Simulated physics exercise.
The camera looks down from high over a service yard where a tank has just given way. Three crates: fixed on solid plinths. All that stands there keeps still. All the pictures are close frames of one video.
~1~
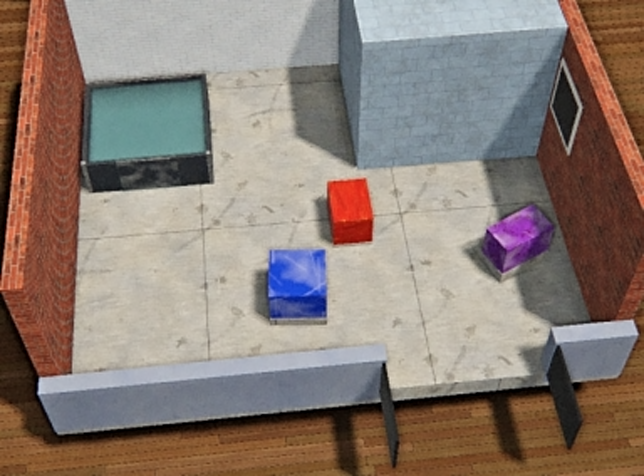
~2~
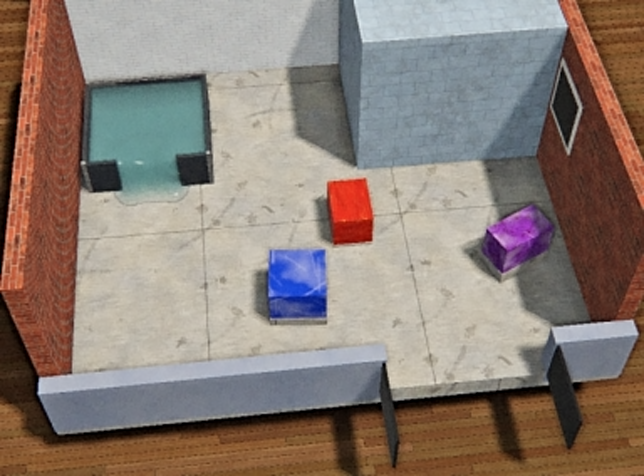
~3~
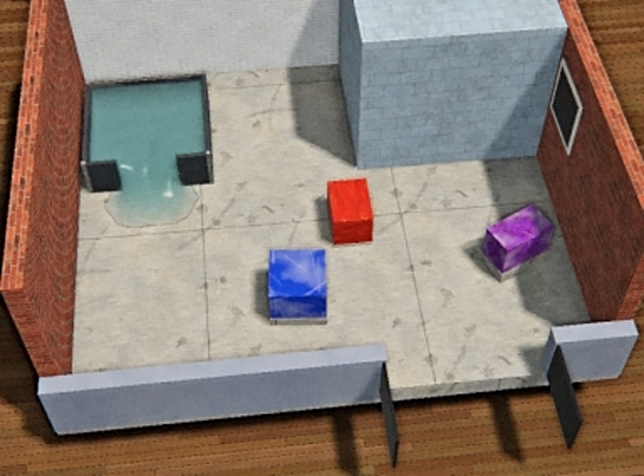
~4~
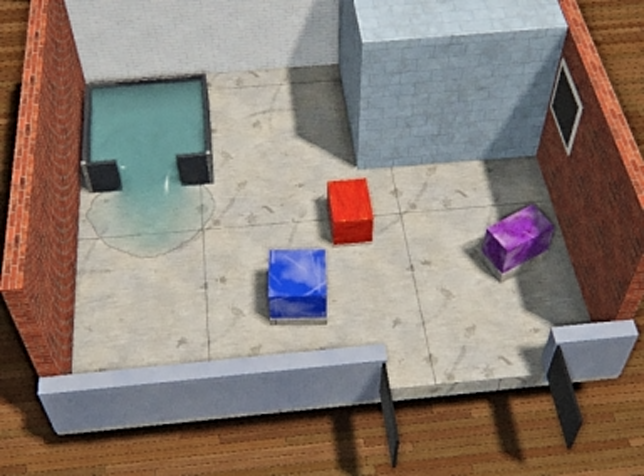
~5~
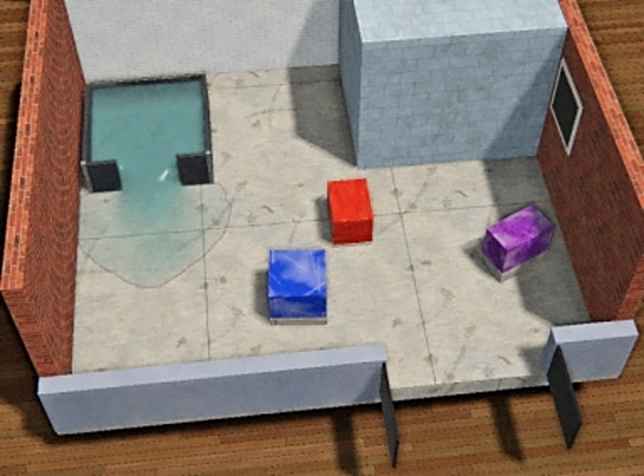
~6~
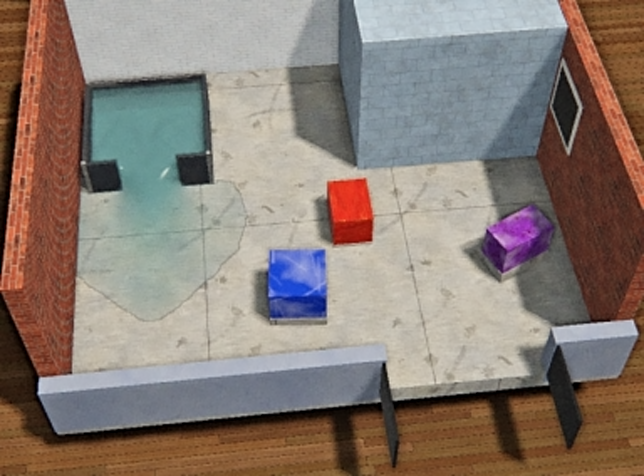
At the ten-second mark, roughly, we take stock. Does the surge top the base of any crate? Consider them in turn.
Red crate: A wet one, purple crate: A dry one, blue crate: A wet one.
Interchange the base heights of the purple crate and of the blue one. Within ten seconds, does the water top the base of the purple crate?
I'd say the purple crate is unharmed.
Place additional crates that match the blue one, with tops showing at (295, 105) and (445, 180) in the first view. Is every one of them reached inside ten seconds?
One by one: Is not reached; is not reached.
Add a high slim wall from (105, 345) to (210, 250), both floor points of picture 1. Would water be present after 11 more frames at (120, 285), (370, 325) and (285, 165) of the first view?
Outcome by spot, in order - watered, unwatered, unwatered.
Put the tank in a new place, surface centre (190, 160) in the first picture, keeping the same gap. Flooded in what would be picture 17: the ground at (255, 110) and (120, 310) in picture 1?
Untouched, then submerged.
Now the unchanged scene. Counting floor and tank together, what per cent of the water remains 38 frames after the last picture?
About 98 per cent.
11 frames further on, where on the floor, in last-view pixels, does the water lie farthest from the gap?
I would point to (356, 376).
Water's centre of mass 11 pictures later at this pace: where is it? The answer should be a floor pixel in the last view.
Centre of mass: Roughly (162, 223).
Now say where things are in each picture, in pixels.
The first frame shows still water in the tank at (147, 121).
In the second frame, the front is at (121, 195), out from the gap at (150, 178).
In the third frame, the front is at (120, 219), out from the gap at (151, 179).
In the fourth frame, the front is at (140, 252), out from the gap at (151, 178).
In the fifth frame, the front is at (140, 282), out from the gap at (150, 178).
In the sixth frame, water pours out at (150, 177) and has run to (149, 316).
A moment on, water covers 30 % of the floor; the red crate not reached, the purple crate not reached, the blue crate water round its plinth.
Next, water covers 35 % of the floor; the red crate water round its plinth, the purple crate not reached, the blue crate water round its plinth.
Then, water covers 45 % of the floor; the red crate water round its plinth, the purple crate water round its plinth, the blue crate water round its plinth.
Later, water covers 65 % of the floor; the red crate water round its plinth, the purple crate water round its plinth, the blue crate water round its plinth.
In the end, water covers 85 % of the floor; the red crate was topped, the purple crate stayed above the water, the blue crate was topped.
